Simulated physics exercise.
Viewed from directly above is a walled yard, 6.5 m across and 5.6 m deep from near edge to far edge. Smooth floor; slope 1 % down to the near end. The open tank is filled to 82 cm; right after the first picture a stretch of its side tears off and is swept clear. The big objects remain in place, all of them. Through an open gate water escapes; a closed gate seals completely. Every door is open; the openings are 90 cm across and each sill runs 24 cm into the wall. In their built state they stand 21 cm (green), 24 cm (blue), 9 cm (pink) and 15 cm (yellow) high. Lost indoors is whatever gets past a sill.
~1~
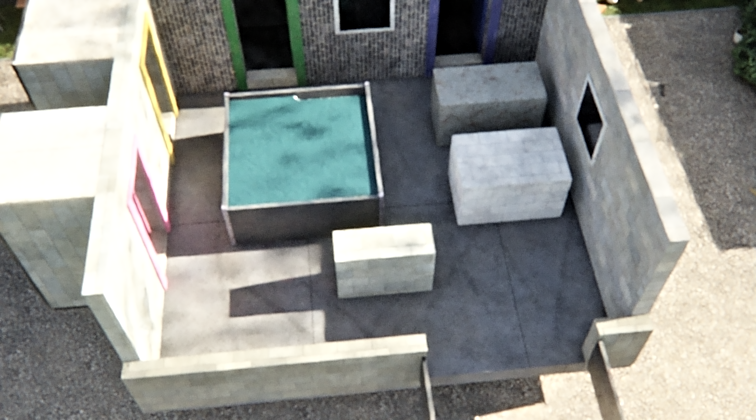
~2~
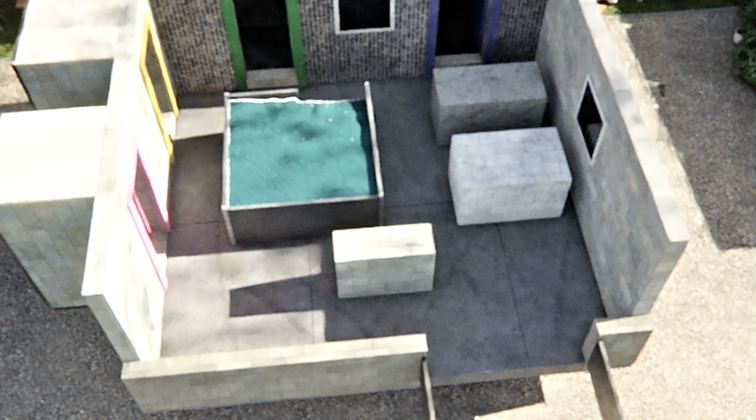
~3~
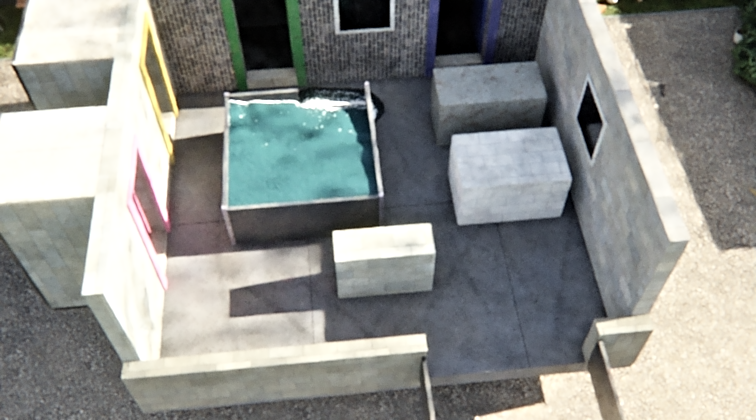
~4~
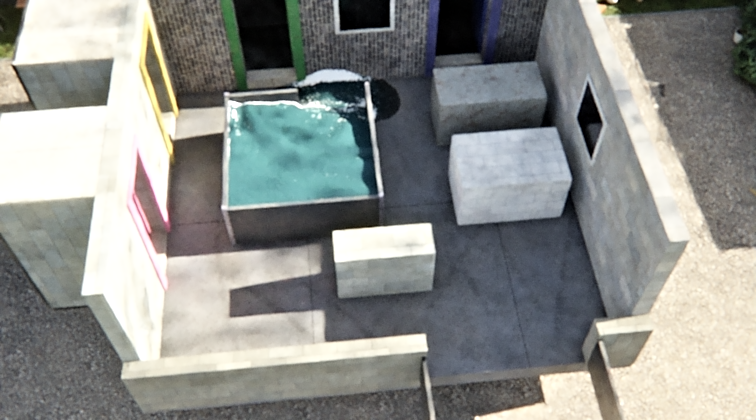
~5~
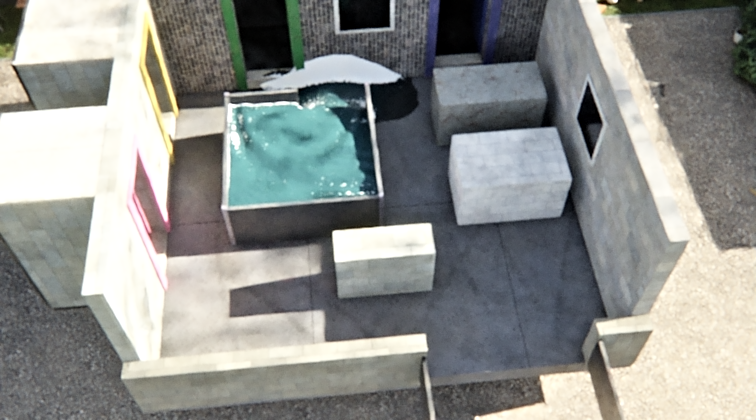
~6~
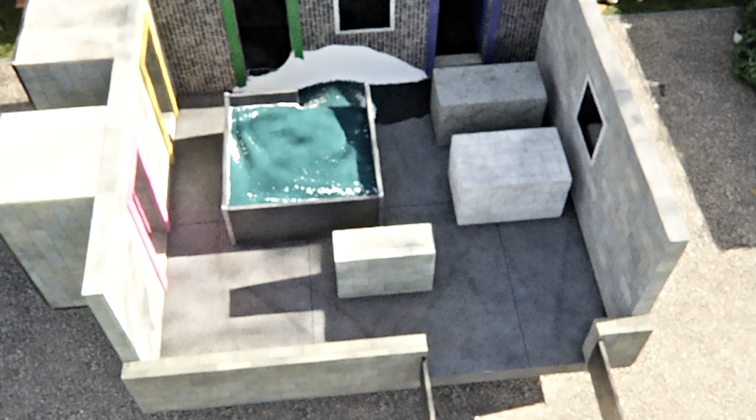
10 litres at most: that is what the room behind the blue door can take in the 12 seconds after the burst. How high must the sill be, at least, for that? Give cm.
About 35 cm.
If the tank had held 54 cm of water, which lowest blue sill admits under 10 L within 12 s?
Roughly 22 cm high.
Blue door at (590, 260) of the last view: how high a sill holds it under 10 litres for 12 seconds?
Minimum: About 11.0 cm.
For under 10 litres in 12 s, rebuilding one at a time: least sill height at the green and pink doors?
About 32 cm at green and about 9.5 cm at pink.
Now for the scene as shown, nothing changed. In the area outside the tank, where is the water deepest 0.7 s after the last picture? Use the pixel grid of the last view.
(338, 90).
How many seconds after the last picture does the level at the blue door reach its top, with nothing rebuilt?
The depth peaks at about 3.5 seconds.
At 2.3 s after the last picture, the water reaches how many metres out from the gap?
5.4 m.
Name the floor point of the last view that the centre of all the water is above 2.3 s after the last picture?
About (342, 148).
Then, 0.7 s after the last picture water covers 25 % of the floor, deepest (63 cm) near (338, 90); 14 cm at the blue door, 0 litres in over its 24 cm sill.
Then, 2.3 s after the last picture water covers 55 % of the floor, deepest (50 cm) near (490, 93); 22 cm at the blue door, 1 litre in over its 24 cm sill.
Then, 11.3 s after the last picture water covers 100 % of the floor, deepest (16 cm) near (159, 387); 9 cm at the blue door, 95 litres in over its 24 cm sill.
At the blue door as built, the water peaked near 38 cm, 3.3 s after the last picture.
With a sill of 30 cm, 37 litres would have come in within the 12 s; with 40 cm, 1 litre. So under 10 litres takes about 35 cm.
